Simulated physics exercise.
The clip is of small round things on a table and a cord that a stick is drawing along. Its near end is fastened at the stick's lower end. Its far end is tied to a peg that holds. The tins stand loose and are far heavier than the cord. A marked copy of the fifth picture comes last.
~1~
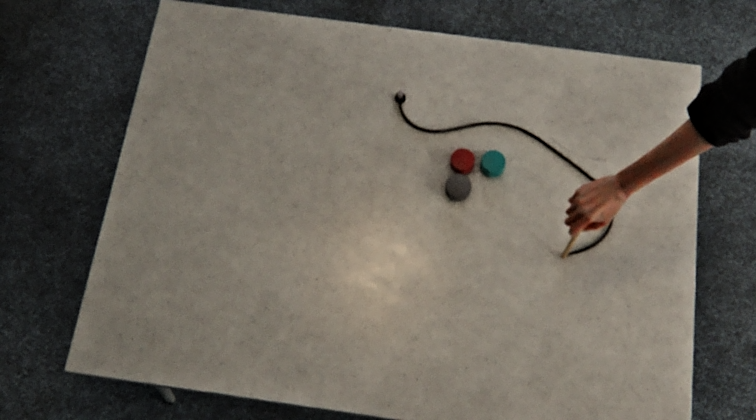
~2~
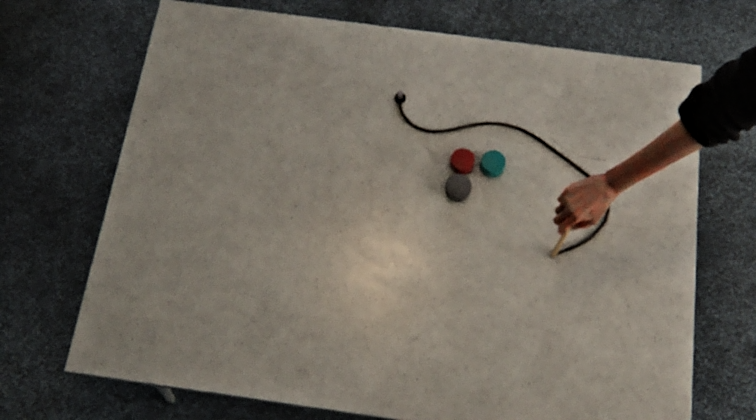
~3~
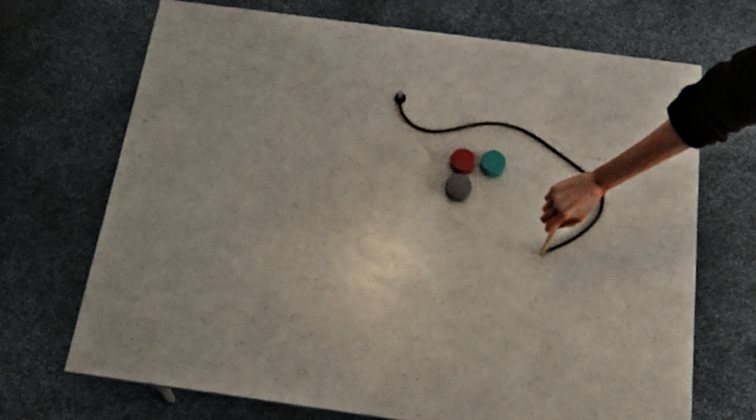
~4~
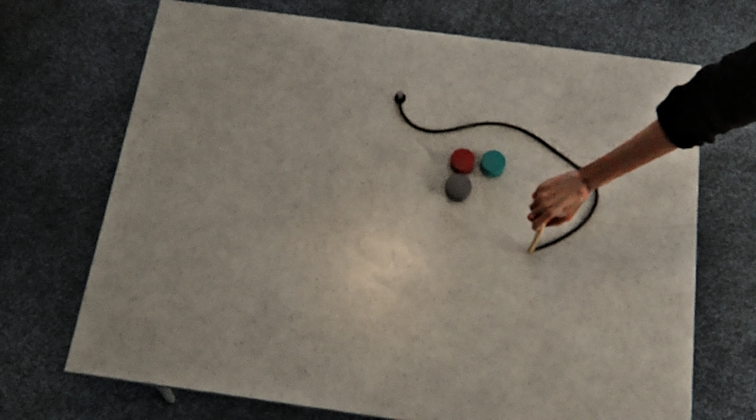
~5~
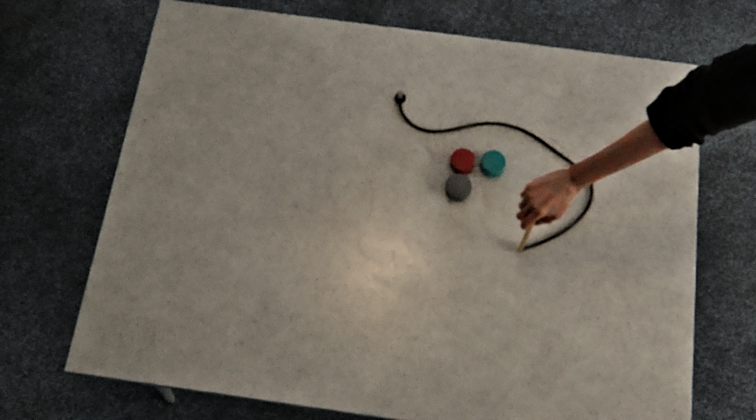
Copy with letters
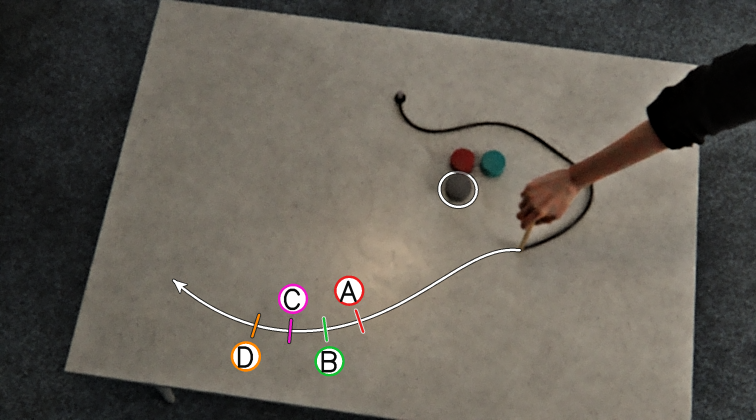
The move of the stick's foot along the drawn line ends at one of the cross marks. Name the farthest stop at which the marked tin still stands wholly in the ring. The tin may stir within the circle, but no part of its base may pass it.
It should halt at B.
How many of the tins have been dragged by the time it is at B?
By then, two.
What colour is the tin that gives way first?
The turquoise tin.
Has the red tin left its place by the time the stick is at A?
No.
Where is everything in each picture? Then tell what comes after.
In the first picture, grey tin (458, 188); peg (400, 96); turquoise tin (493, 164).
In the second picture, turquoise tin (493, 164); red tin (462, 162).
In the third picture, grey tin (458, 188); peg (400, 96).
In the fourth picture, turquoise tin (493, 164); red tin (462, 162).
In the fifth picture, grey tin (458, 188); peg (400, 96); turquoise tin (493, 164).
On the copy, A at (359, 321); B at (325, 329); C at (290, 331); D at (256, 326); the ring at (458, 189); the route from (520, 250) via (346, 325) to (174, 280).
On B. First, foot of the stick (452, 273); grey tin (458, 188).
Then, foot of the stick (387, 310); grey tin (458, 188).
Finally, foot of the stick (325, 330); turquoise tin (475, 170); red tin (454, 160); grey tin (458, 188); the grey tin is still in its ring.
By contrast, A is safe but short; C drags the ringed tin to (443, 194); D drags the ringed tin to (425, 195).
